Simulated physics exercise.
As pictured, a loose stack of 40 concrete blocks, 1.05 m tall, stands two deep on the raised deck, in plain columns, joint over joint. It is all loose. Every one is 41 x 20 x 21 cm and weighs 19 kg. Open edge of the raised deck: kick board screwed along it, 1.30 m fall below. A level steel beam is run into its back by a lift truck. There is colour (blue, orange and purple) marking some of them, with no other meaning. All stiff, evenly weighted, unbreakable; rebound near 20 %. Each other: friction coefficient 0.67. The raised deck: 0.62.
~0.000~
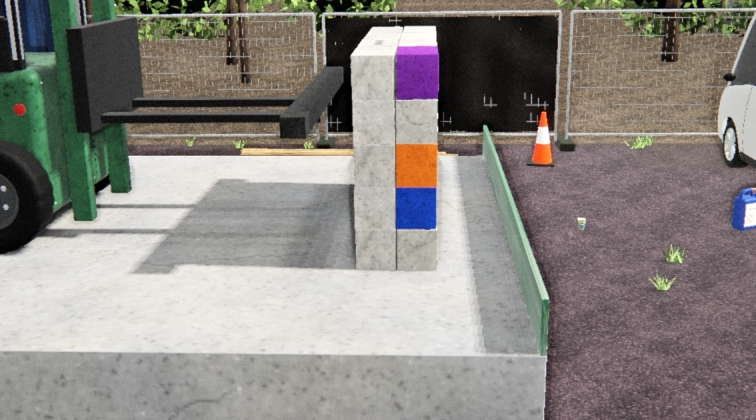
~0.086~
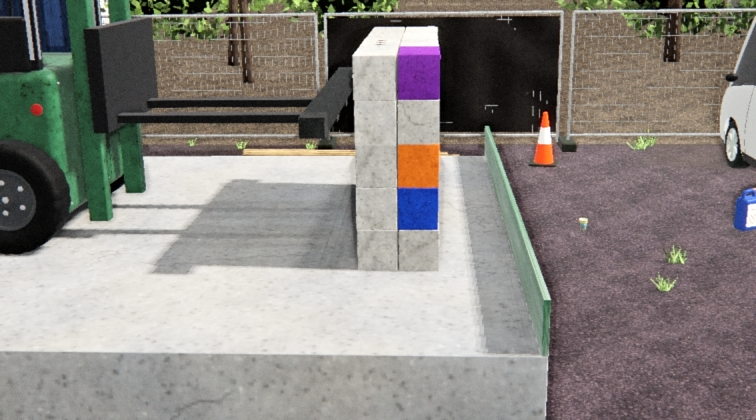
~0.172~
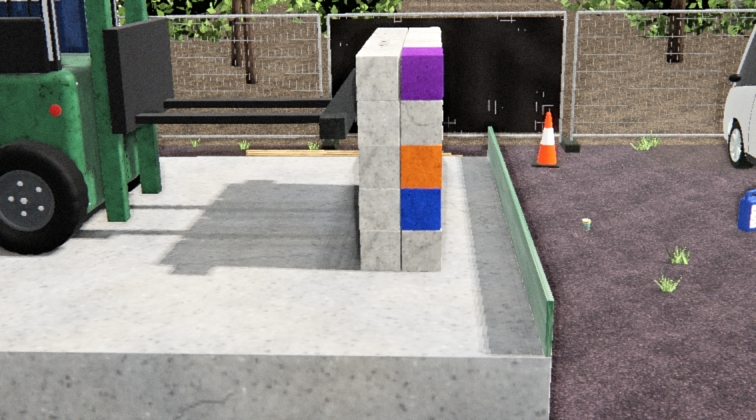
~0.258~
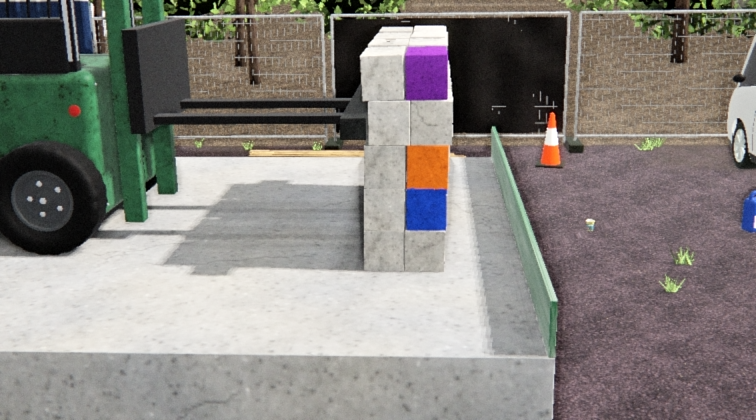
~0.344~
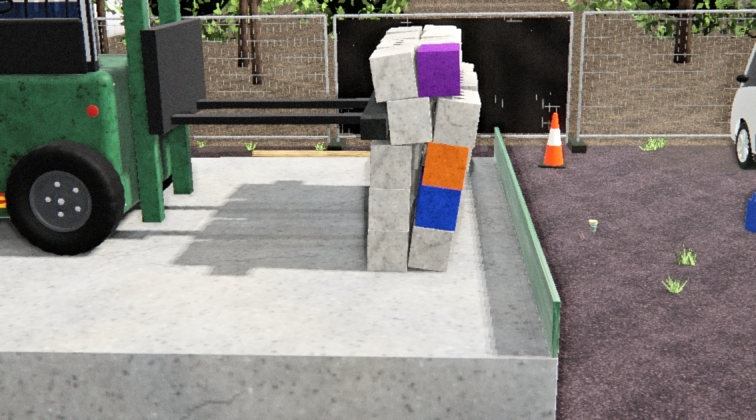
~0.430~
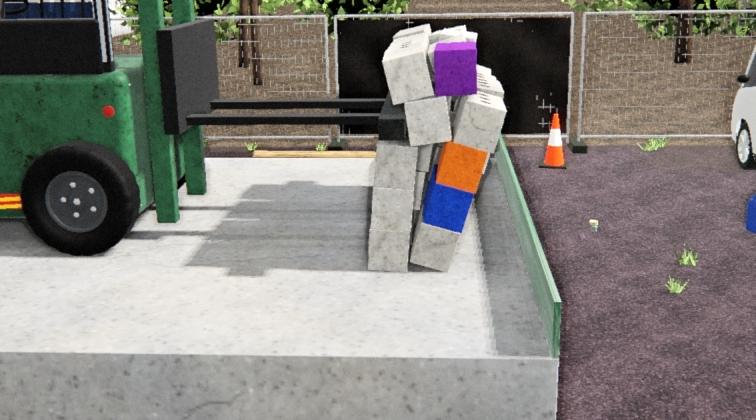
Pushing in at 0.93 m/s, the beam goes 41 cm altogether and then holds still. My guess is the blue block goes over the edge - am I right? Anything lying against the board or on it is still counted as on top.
No, it stays on top.
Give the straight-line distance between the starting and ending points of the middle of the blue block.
Roughly 45 centimetres.
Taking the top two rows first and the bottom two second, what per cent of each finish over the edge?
90% and 0%.
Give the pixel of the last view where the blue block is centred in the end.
Near (502, 244).
Around 0.58 s, none of the 40 blocks over the edge, 38 disturbed; blue block tipped 27°; orange block tipped 28°.
Around 0.92 s, 2 of the 40 blocks over the edge; blue block on its side; orange block on its side.
Around 1.48 s, 16 of the 40 blocks over the edge; blue block on its side; orange block on its side.
Finally (2.0 s), 18 of the 40 blocks over the edge; blue block on its side; orange block on its side; purple block tipped 51°, 2.02 m lower. Seen by the last camera, middles, blue block near (502, 244).
